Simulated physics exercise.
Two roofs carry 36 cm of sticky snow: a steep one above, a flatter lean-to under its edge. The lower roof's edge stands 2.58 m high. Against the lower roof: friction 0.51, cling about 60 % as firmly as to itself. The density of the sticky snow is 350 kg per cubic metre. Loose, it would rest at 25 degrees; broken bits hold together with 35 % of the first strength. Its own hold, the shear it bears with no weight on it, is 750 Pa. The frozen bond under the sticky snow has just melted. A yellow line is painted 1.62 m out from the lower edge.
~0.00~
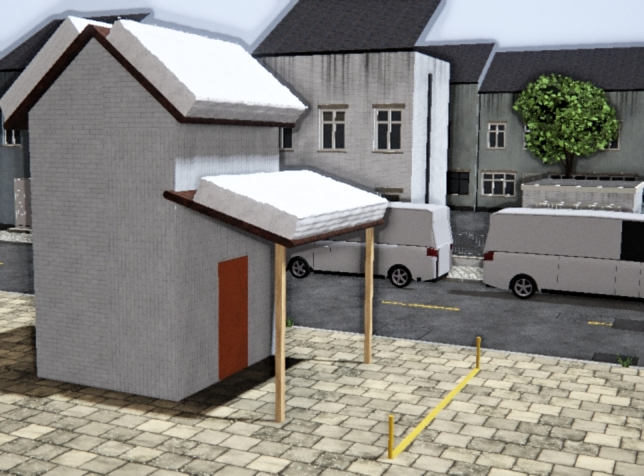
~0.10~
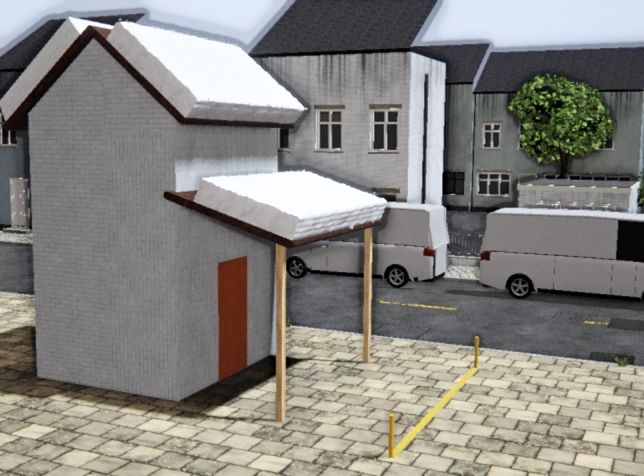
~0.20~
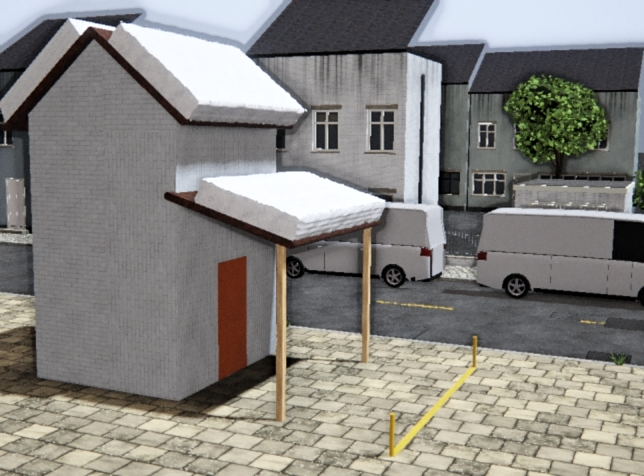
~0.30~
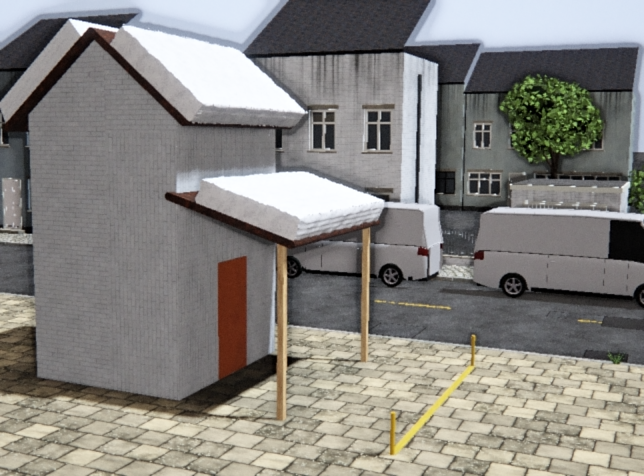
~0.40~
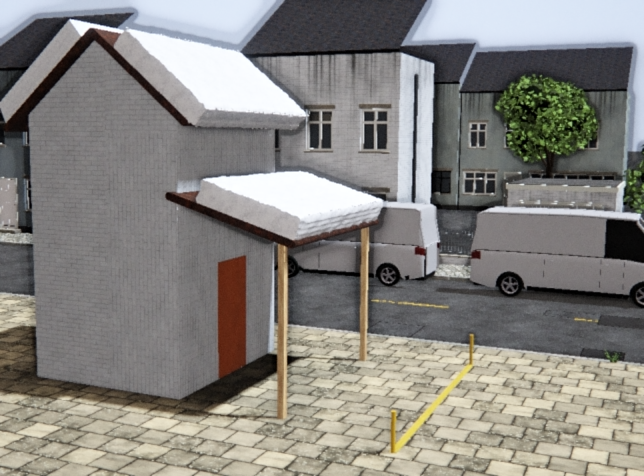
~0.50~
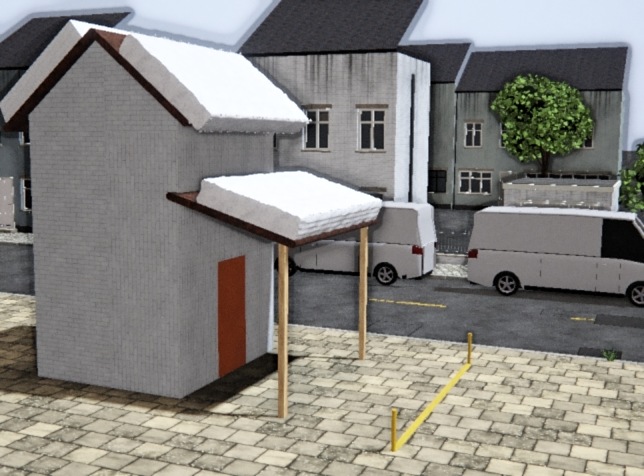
Thick white snow on the steep upper roof slides slowly down toward the right in one piece.
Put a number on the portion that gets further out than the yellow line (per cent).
Close to 4 per cent.
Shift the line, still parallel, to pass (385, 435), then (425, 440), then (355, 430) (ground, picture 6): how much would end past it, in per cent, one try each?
In turn about 7 %, 1 %, 14 %.
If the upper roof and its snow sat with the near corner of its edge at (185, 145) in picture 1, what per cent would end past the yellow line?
It would be near 0 %.
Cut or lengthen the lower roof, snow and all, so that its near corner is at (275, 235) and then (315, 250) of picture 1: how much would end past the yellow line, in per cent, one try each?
In that order: 6 %, 1 %.
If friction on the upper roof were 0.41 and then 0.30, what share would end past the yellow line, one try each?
In that order: 12 %, 16 %.
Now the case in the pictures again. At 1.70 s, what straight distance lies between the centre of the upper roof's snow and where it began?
Roughly 2.2 m.
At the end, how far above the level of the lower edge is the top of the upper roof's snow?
Some 0.9 m.
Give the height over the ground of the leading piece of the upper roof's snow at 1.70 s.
Some 3.0 m.
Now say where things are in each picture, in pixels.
The first frame shows leading edge of the sticky snow at (187, 88).
The second frame shows leading edge of the sticky snow at (188, 107), its middle shifted 9 mm.
The third frame shows leading edge of the sticky snow at (189, 92), its middle shifted 3.6 cm, 2 % of it past the upper edge, in one piece.
The fourth frame shows leading edge of the sticky snow at (192, 97), its middle shifted 8.1 cm, 5 % of it past the upper edge, in one piece.
The fifth frame shows leading edge of the sticky snow at (196, 118), its middle shifted 15 cm, 8 % of it past the upper edge, in one piece.
The sixth frame shows leading edge of the sticky snow at (200, 108), its middle shifted 23 cm, 14 % of it past the upper edge, in one piece.
After 1.05 s, none is below the lower edge and 0 % is past the line.
After 1.70 s, none is below the lower edge and 0 % is past the line.
After 2.35 s, 22 % is below the lower edge and 0 % is past the line.
After 3.00 s, 34 % is below the lower edge and 4 % is past the line.
After 6.00 s, at the end, 41 % is below the lower edge and 4 % is past the line.
